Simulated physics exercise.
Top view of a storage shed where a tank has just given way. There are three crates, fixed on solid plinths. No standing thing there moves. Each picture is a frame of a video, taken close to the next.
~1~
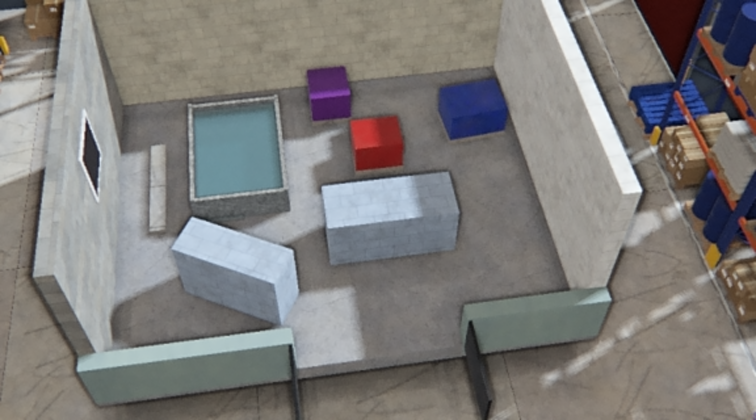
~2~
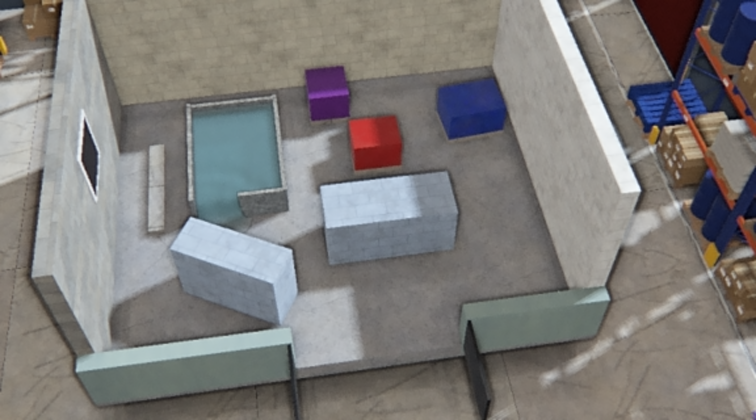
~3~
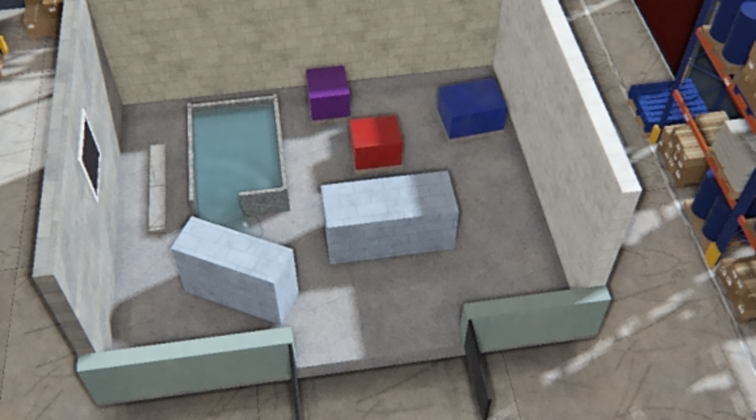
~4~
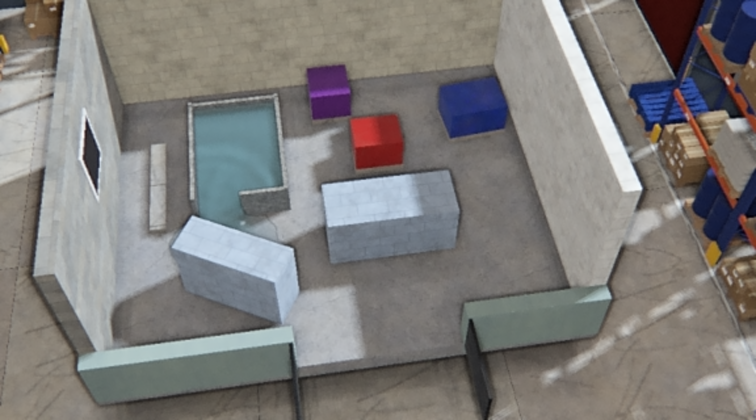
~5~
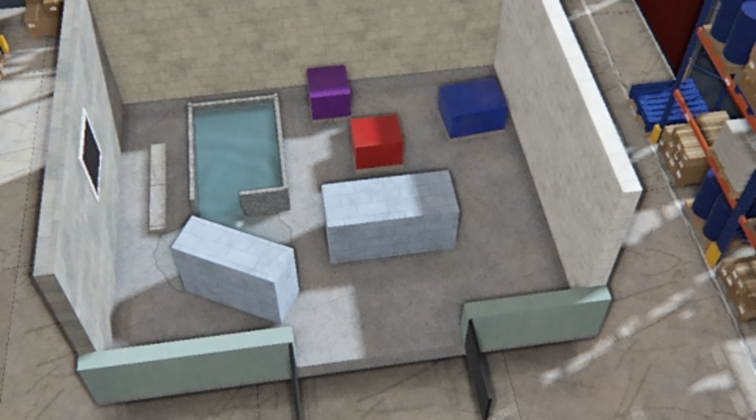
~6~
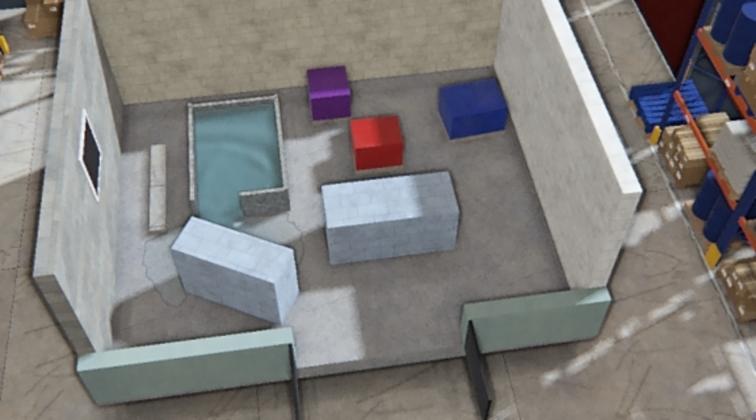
Water runs out through a gap in the tank's front wall and spreads around the nearby pale block.
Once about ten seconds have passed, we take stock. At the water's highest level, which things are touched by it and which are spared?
One by one: The red crate will not even get damp, the blue crate will not even get damp, the purple crate will not even get damp.
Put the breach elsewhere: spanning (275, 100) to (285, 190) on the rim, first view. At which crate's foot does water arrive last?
The blue-painted one, by my reading.
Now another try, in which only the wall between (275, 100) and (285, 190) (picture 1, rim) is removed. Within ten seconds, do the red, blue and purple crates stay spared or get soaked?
I'd expect the red crate goes wet, the blue crate goes wet, and the purple crate goes wet.
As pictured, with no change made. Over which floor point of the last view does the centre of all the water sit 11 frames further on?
(235, 214).
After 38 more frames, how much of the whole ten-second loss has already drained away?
About 60 per cent.
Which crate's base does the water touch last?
Clearly the blue-painted one.
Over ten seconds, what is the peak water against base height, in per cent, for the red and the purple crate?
Roughly 20 and 50 per cent respectively.
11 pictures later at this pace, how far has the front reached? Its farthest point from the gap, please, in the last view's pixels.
My estimate: Roughly (446, 311).
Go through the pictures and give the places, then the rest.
Still water in the open tank at (237, 149), in the first picture.
The front is at (247, 225), out from the gap at (219, 210), in the second picture.
The front is at a hidden place, out from the gap at (220, 211), in the third picture.
Water pours out at (221, 210) and has run to a hidden place, in the fourth picture.
Water pours out at (221, 210) and has run to a hidden place, in the fifth picture.
The front is at a hidden place, out from the gap at (220, 211), in the sixth picture.
A moment on, water covers 15 % of the floor; the red crate not reached, the blue crate not reached, the purple crate not reached.
Next, water covers 25 % of the floor; the red crate not reached, the blue crate not reached, the purple crate not reached.
Then, water covers 45 % of the floor; the red crate water round its plinth, the blue crate not reached, the purple crate not reached.
Later, water covers 60 % of the floor; the red crate water round its plinth, the blue crate not reached, the purple crate water round its plinth.
In the end, water covers 80 % of the floor; the red crate stayed above the water, the blue crate stayed above the water, the purple crate stayed above the water.
